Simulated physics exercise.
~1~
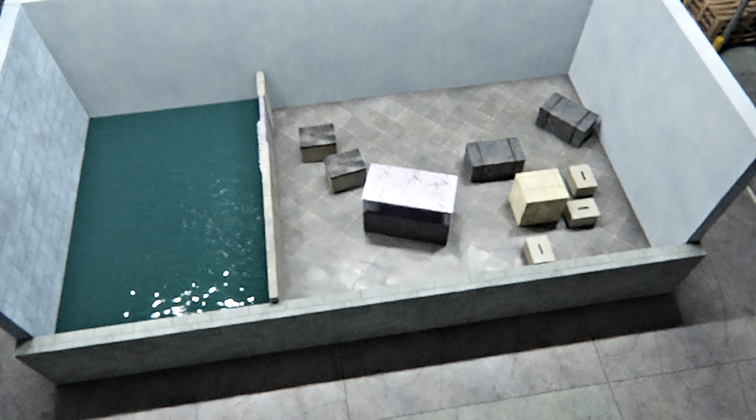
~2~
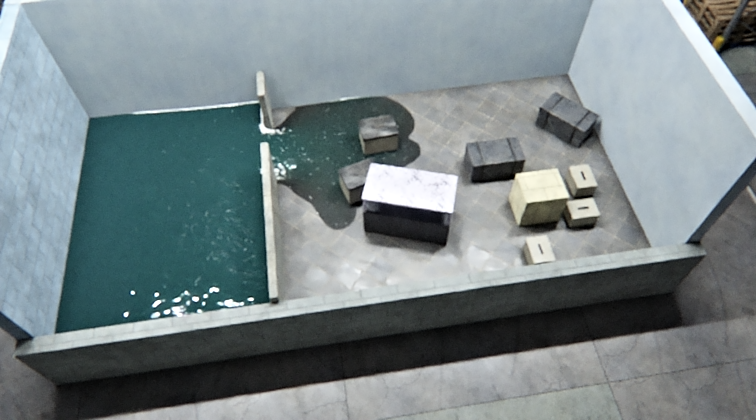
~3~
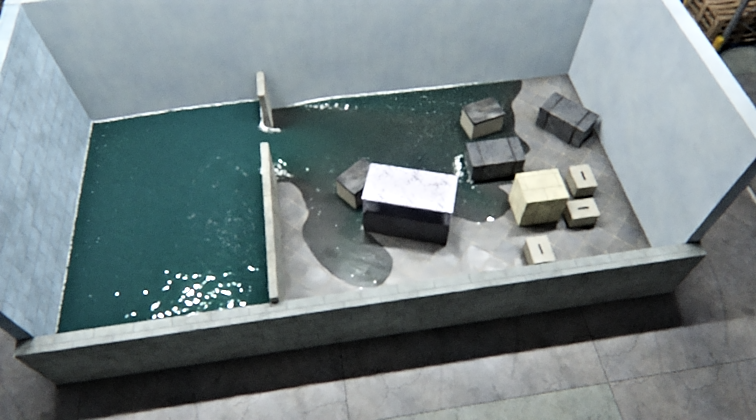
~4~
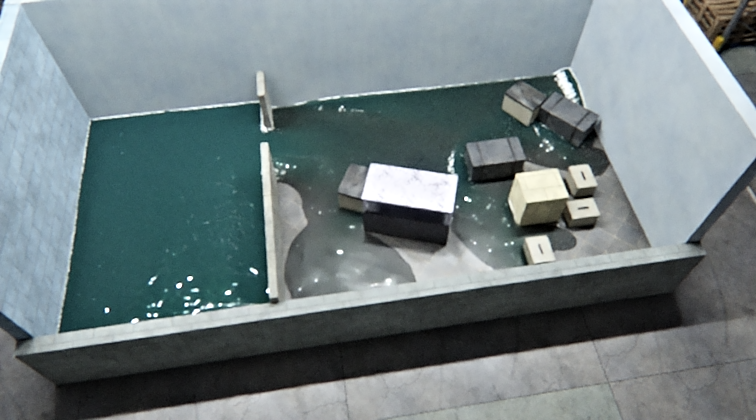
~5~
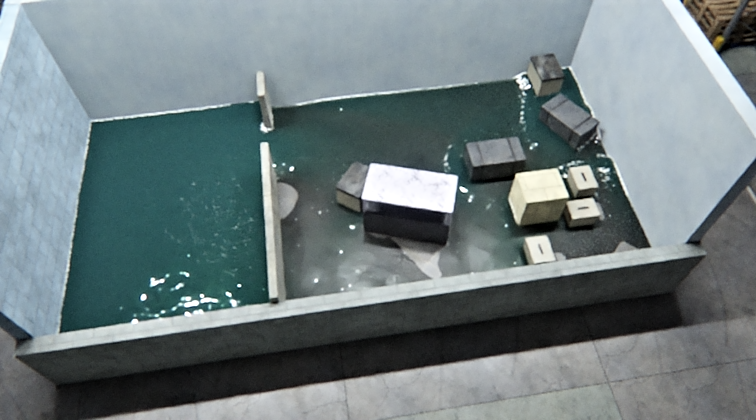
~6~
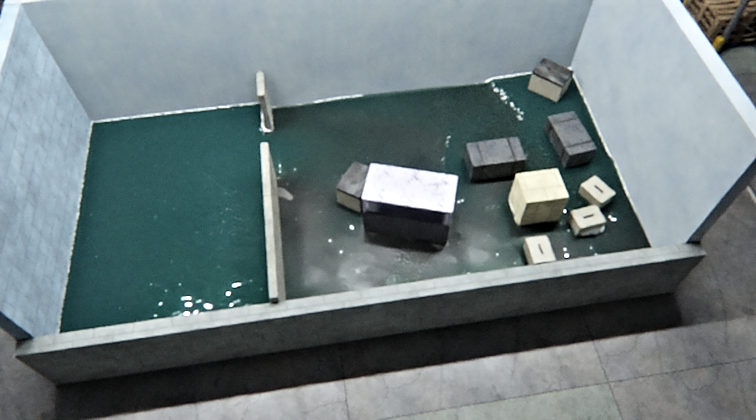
In a walled room, green water bursts through a gap, spreads, and shifts several boxes.
